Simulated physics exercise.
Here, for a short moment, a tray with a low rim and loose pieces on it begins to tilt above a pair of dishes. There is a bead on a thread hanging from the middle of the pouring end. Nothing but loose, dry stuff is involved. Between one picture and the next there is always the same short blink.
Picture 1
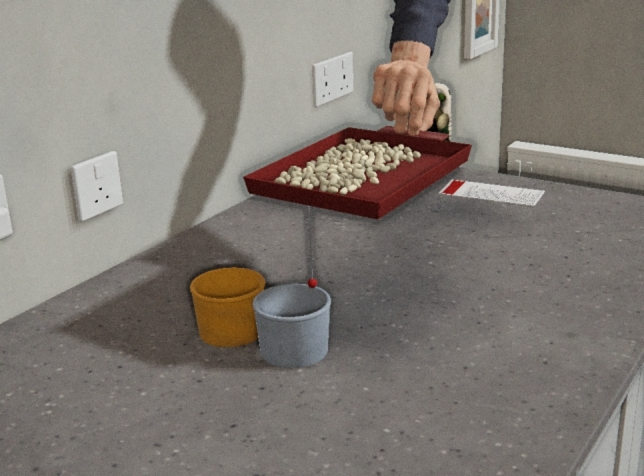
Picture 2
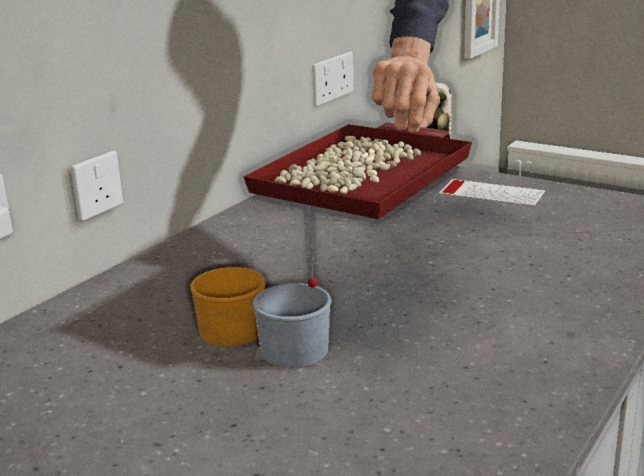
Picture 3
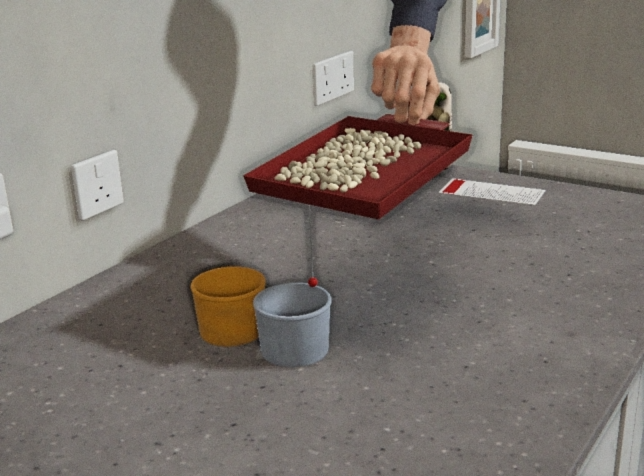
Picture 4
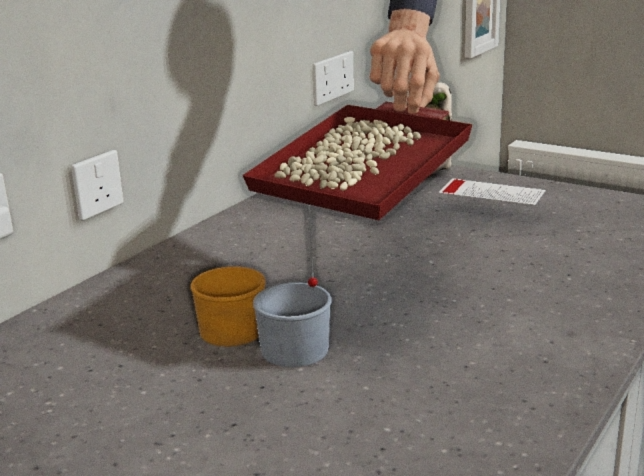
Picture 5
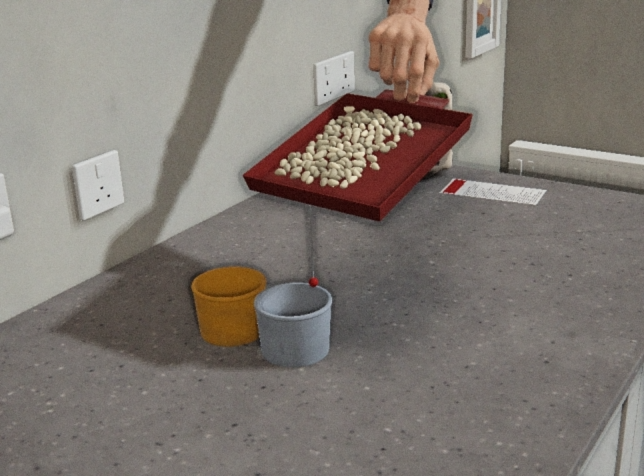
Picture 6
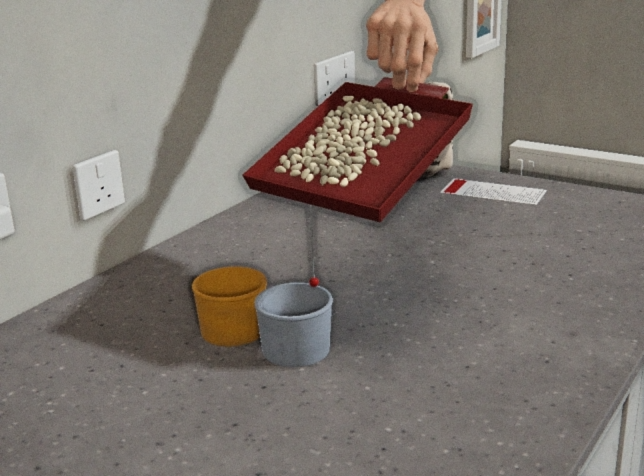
A hand raising the far end of a red tray of white beans, tilting it gradually above orange and grey dishes.
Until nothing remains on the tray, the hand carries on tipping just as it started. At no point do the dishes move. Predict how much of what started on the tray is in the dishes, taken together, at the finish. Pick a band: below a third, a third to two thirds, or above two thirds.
Taken together, the dishes hold below a third.
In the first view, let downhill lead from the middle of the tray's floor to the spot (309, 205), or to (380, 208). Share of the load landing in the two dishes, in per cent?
Lab note: Try one about 30 %, try two 0 %.
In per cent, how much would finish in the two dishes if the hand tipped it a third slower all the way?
Roughly 20 %.
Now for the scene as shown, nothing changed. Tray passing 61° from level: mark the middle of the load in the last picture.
The middle of the pieces sits at roughly (323, 174).
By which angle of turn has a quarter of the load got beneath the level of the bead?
Roughly 110 degrees from level.
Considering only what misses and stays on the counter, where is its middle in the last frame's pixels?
Roughly at pixel (303, 385).
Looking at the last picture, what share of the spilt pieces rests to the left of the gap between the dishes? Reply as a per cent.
I reckon around 30 per cent.
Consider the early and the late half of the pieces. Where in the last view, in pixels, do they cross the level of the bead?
Points: About (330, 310), then about (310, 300).
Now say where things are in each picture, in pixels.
In the first frame, corners of the pouring end near (248, 176) and (378, 201), level; middle of the load near (347, 165), white beans; left dish near (207, 317); right dish near (271, 337); bead on its thread near (312, 283).
In the second frame, corners of the pouring end near (248, 176) and (378, 201), level; middle of the load near (347, 163).
In the third frame, corners of the pouring end near (248, 175) and (378, 201), tipped barely, lowest at the right corner; middle of the load near (347, 158).
In the fourth frame, corners of the pouring end near (247, 174) and (378, 203), tipped a little, lowest at the right corner; middle of the load near (347, 151).
In the fifth frame, corners of the pouring end near (247, 174) and (378, 205), tipped a little, lowest at the right corner; middle of the load near (347, 145).
In the sixth frame, corners of the pouring end near (247, 174) and (378, 206), tipped clearly, lowest at the right corner; middle of the load near (346, 138); left dish near (209, 316); right dish near (273, 336).
Shortly afterwards, tray tipped steeply; the whole lot on the tray.
Next, tray tipped past a quarter turn; the bulk on the tray; a little outside both; only a few in the air.
Some moments later, tray tipped past a quarter turn; a little in the right dish; the bulk outside both.
In the end, tray tipped past a quarter turn; a little in the right dish; none at all in the left dish; the bulk outside both.
